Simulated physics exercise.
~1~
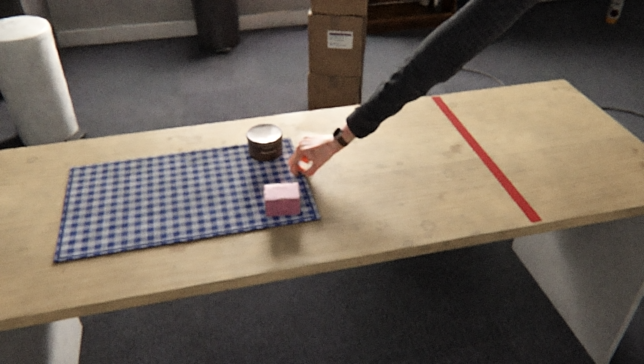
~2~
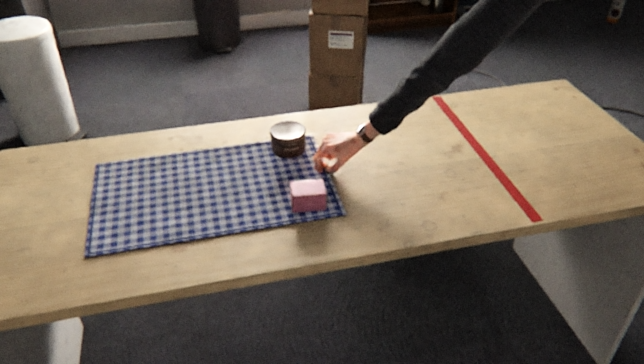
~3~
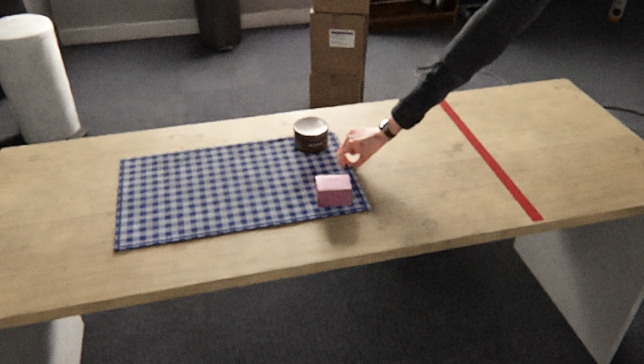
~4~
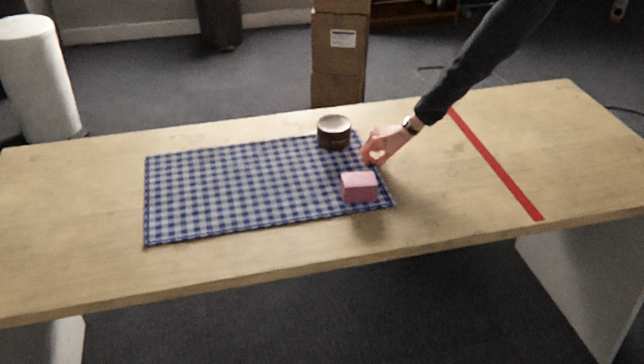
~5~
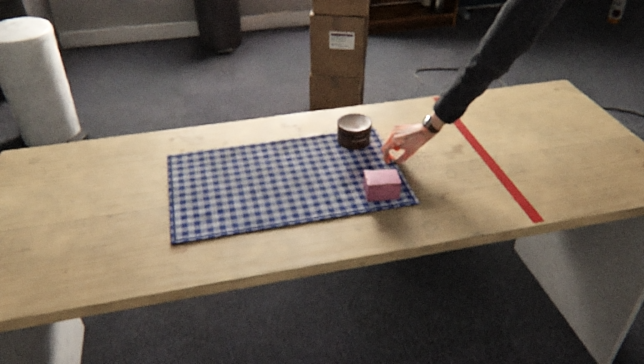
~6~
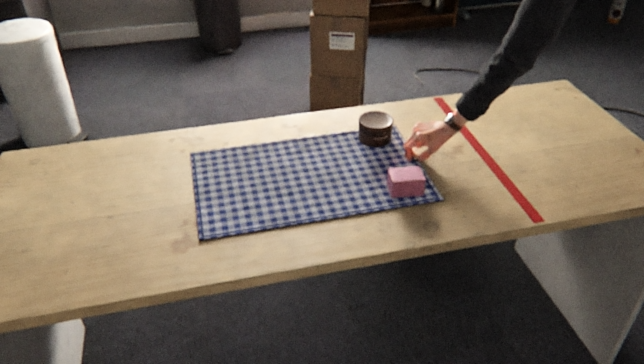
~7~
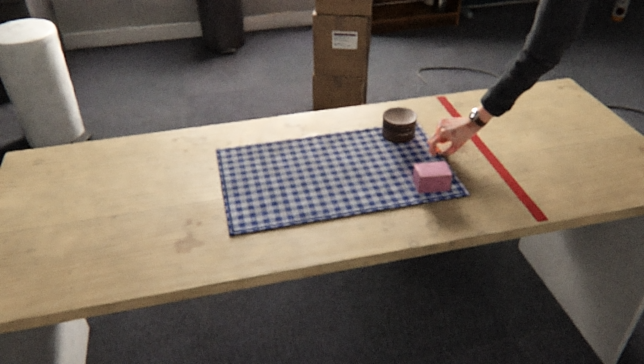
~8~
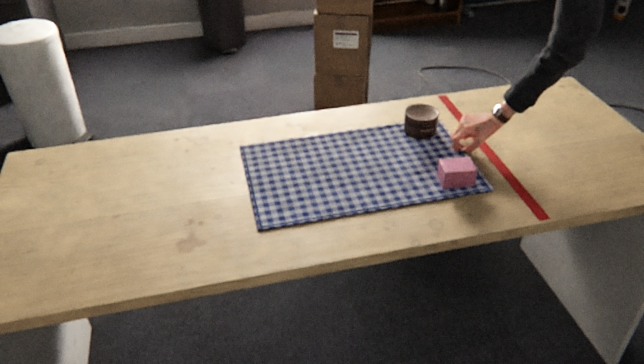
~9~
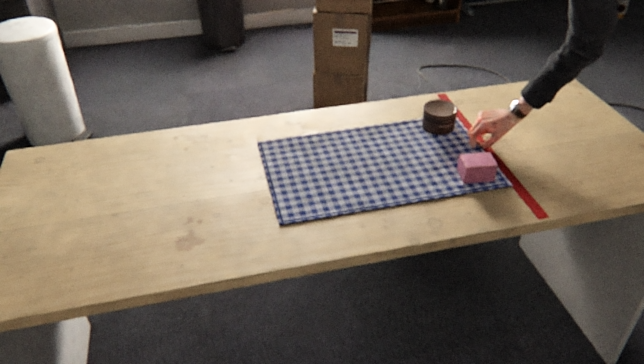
A blue checked place mat carrying a brown tub and a pink block slid steadily right across a wooden desk, with a hand at its right edge, until it reached the red tape with both things still on it.
